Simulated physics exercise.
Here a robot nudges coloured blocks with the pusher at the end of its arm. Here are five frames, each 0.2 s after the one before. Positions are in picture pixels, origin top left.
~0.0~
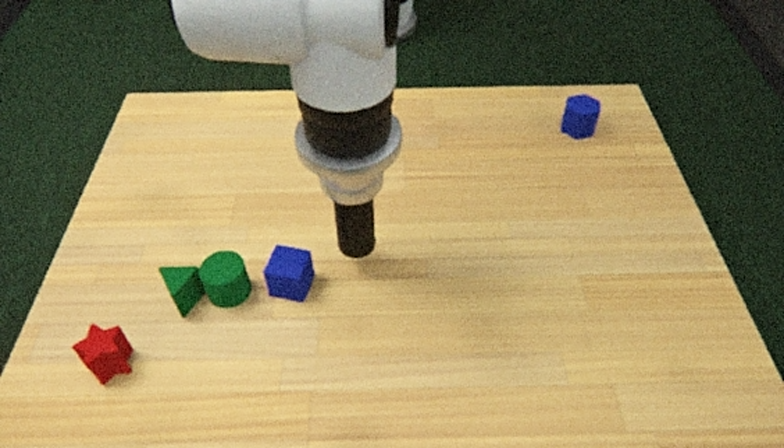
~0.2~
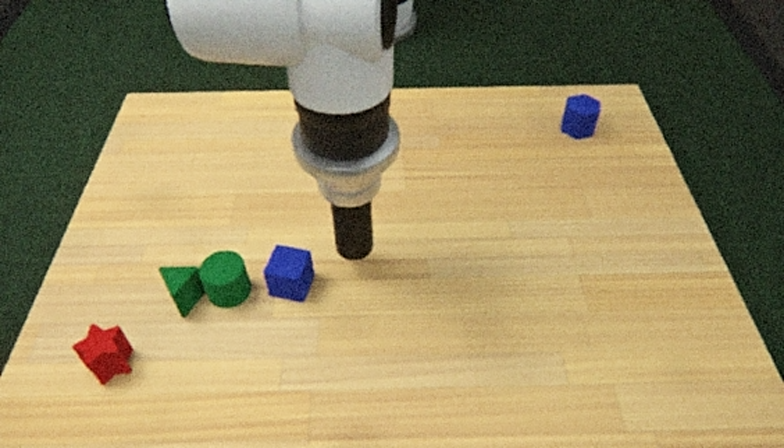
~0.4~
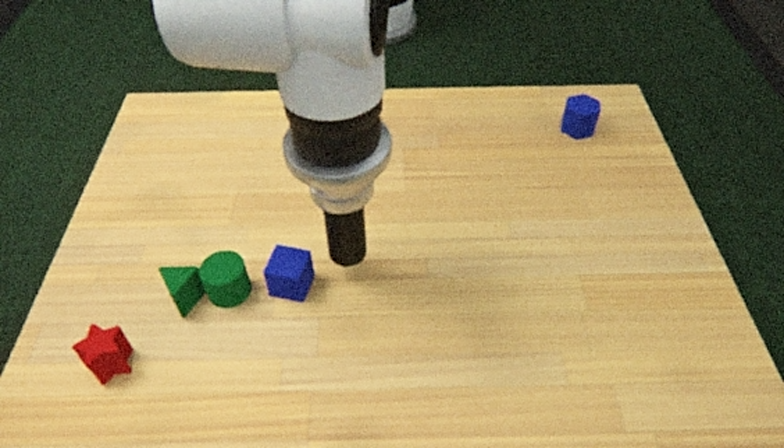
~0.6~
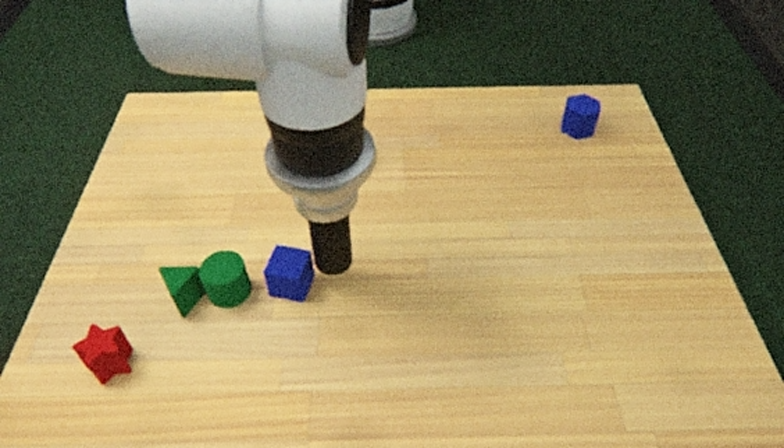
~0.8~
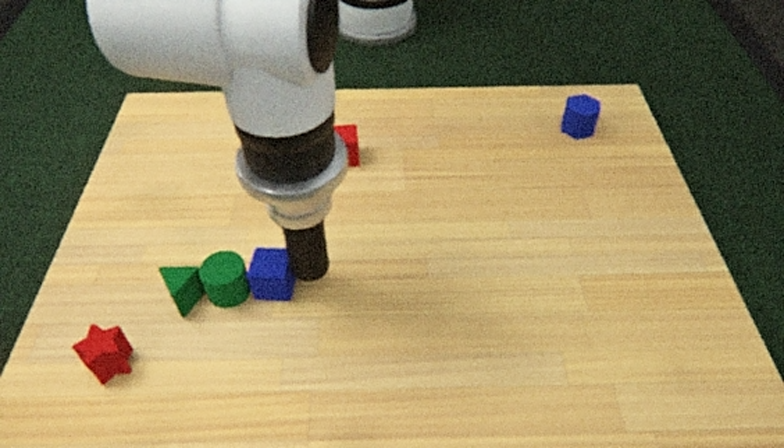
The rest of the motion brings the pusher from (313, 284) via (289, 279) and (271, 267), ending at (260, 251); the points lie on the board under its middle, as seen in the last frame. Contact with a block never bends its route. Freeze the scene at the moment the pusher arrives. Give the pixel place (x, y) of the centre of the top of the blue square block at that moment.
Just about (224, 254).
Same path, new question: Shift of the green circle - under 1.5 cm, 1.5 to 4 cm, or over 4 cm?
Shift of 1.5 to 4 cm.
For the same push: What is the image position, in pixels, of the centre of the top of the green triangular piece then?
At roughly (145, 283).
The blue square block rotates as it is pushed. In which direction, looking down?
It swings round anticlockwise.
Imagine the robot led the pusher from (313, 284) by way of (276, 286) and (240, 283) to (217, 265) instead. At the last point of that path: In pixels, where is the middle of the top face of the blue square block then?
In the picture, it is at (169, 252).
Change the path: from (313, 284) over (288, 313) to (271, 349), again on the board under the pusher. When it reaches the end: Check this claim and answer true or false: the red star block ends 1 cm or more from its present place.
False
On the path given first. Halfway along, pusher (275, 256); green triangular piece (154, 280), turned 40° anticlockwise; green circle (191, 270); blue square block (234, 260), turned 30° anticlockwise.
At the end, pusher (256, 233); green triangular piece (145, 283), turned 40° anticlockwise; green circle (182, 270); blue square block (224, 254), turned 45° anticlockwise.
